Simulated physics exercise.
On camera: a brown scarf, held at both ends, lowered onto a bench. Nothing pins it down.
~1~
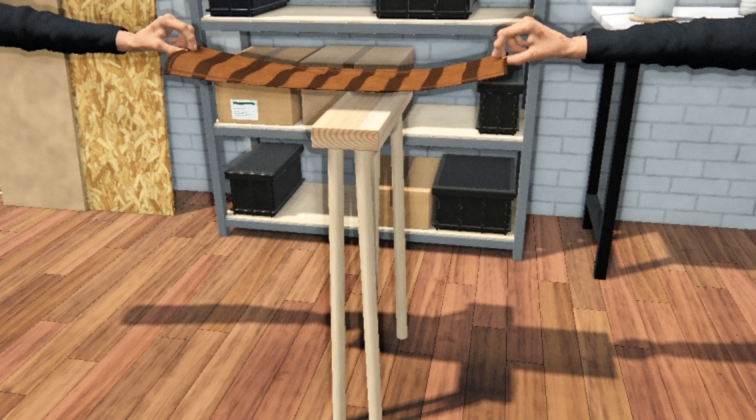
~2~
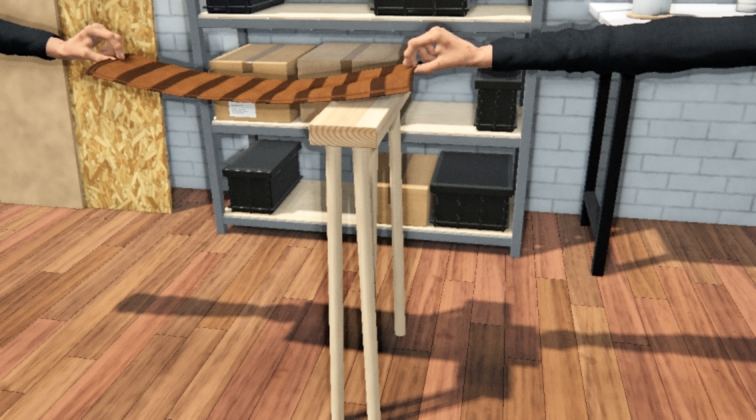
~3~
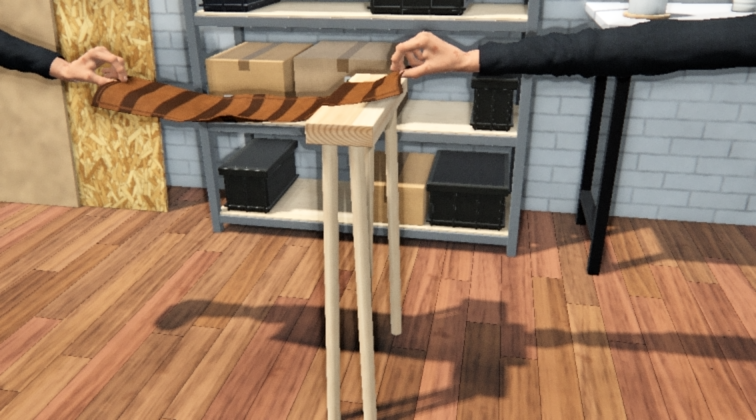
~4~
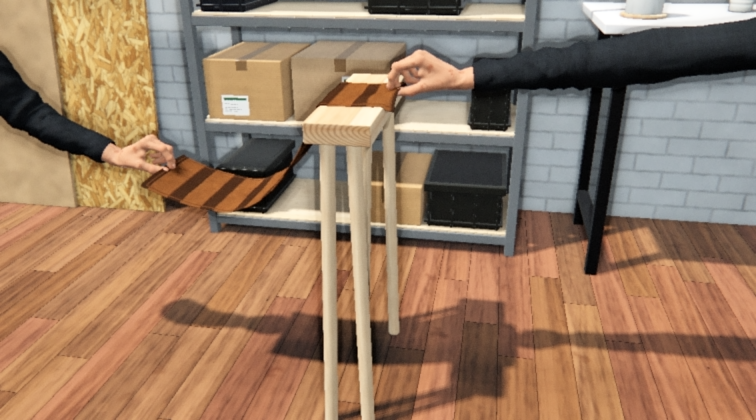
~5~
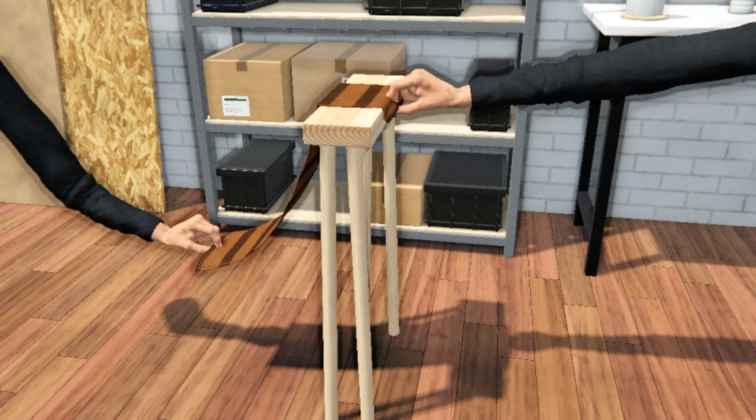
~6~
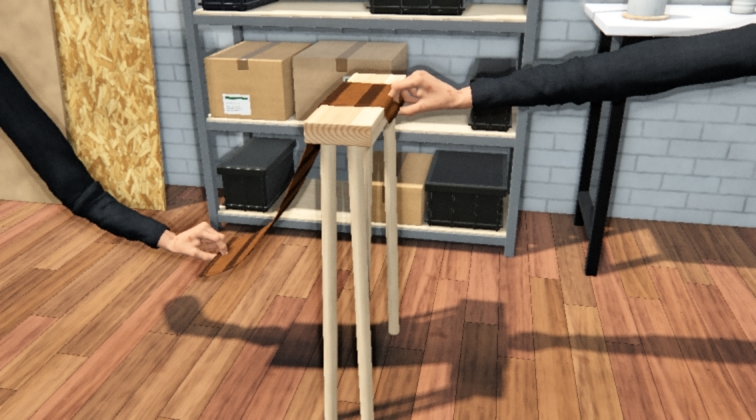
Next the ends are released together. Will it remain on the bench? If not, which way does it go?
As it turns out, the brown scarf drops leftwards.
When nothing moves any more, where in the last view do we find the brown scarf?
It ends at (285, 361).
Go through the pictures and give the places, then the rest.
Left end (169, 74); right end (501, 75); top of the bench (344, 133), in the first frame.
Left end (90, 75); right end (407, 92), in the second frame.
Left end (97, 107); right end (397, 95); top of the bench (339, 129), in the third frame.
Left end (145, 188); right end (388, 111), in the fourth frame.
Left end (199, 271); right end (384, 119), in the fifth frame.
Left end (204, 277); right end (386, 118); far more of it on the left, in the sixth frame.
Then, 0.24 s past the final frame, scarf sliding left.
Then, 0.48 s past the final frame, scarf clear of the top and falling near (290, 332).
Then, 0.70 s past the final frame, scarf in a heap on the floor near (285, 360).
When it is over, scarf in a heap on the floor near (285, 361). The brown scarf slips off to the left.
